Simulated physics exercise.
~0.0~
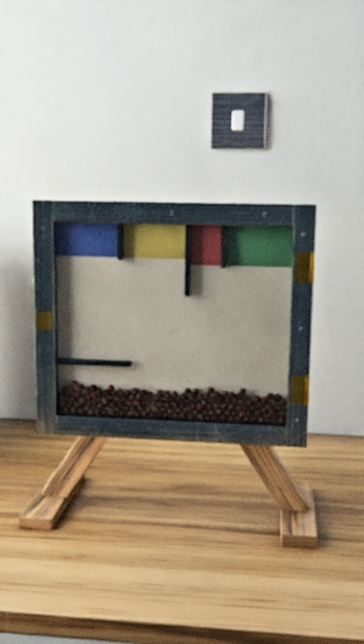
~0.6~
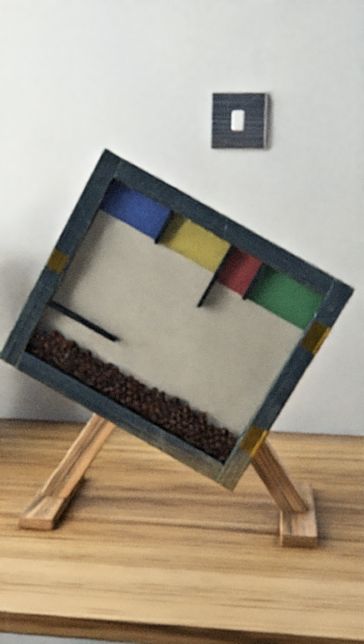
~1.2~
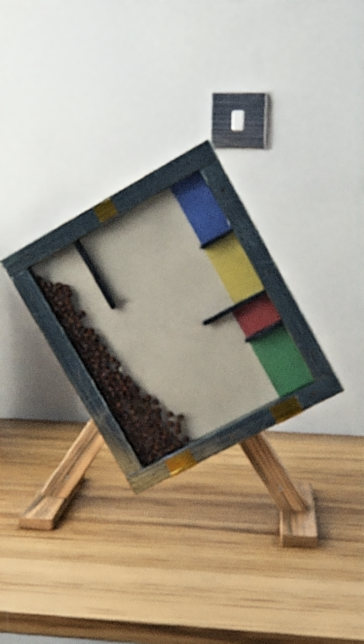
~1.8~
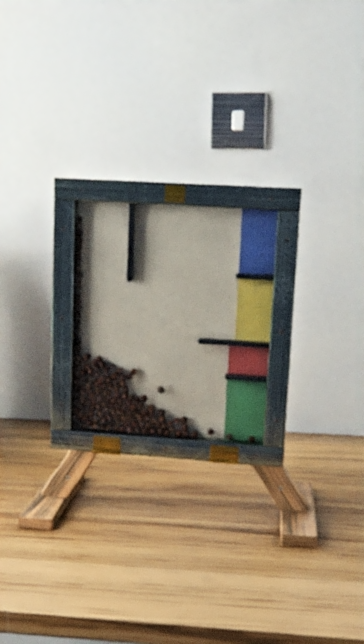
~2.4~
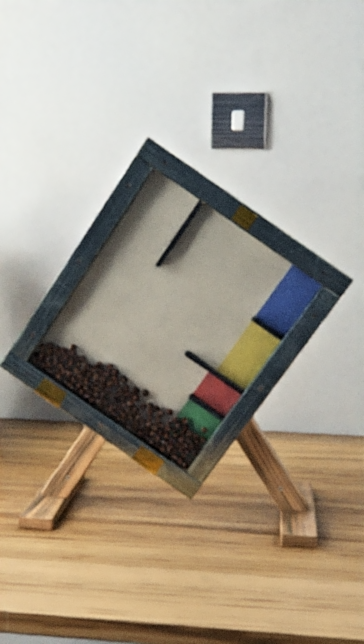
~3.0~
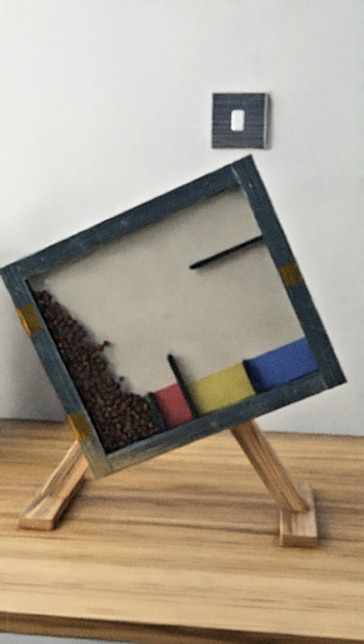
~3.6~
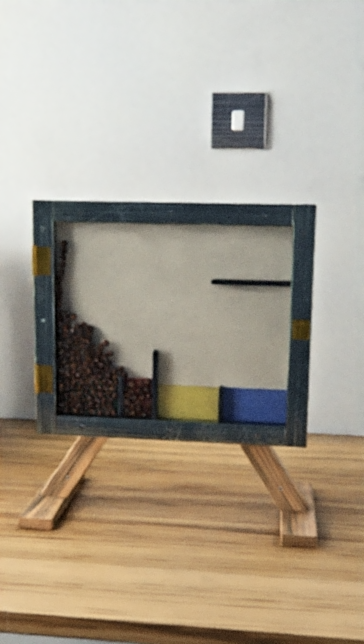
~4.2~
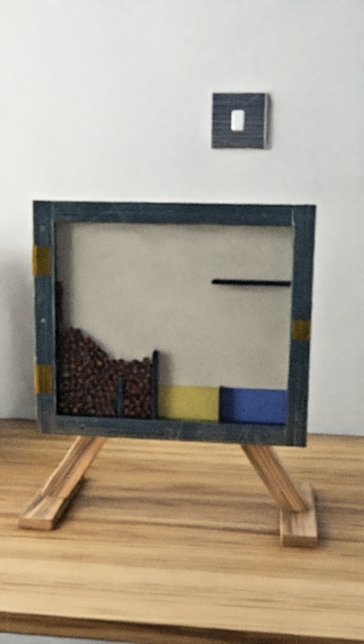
A dark-framed box with a clear face, holding small round brown pills, stands on wooden legs on a wooden table, seen from the front by a still camera. Blue, yellow, red and green pockets line its top from left to right, and a switch is on the pale wall behind. The box turns clockwise, and the pills slide along its floor and gather at the lower left. As the pockets swing down the right side to the bottom, pills pile over green and spill into red. The box stops upside down and the heap slumps rightward, leaving yellow and blue empty.
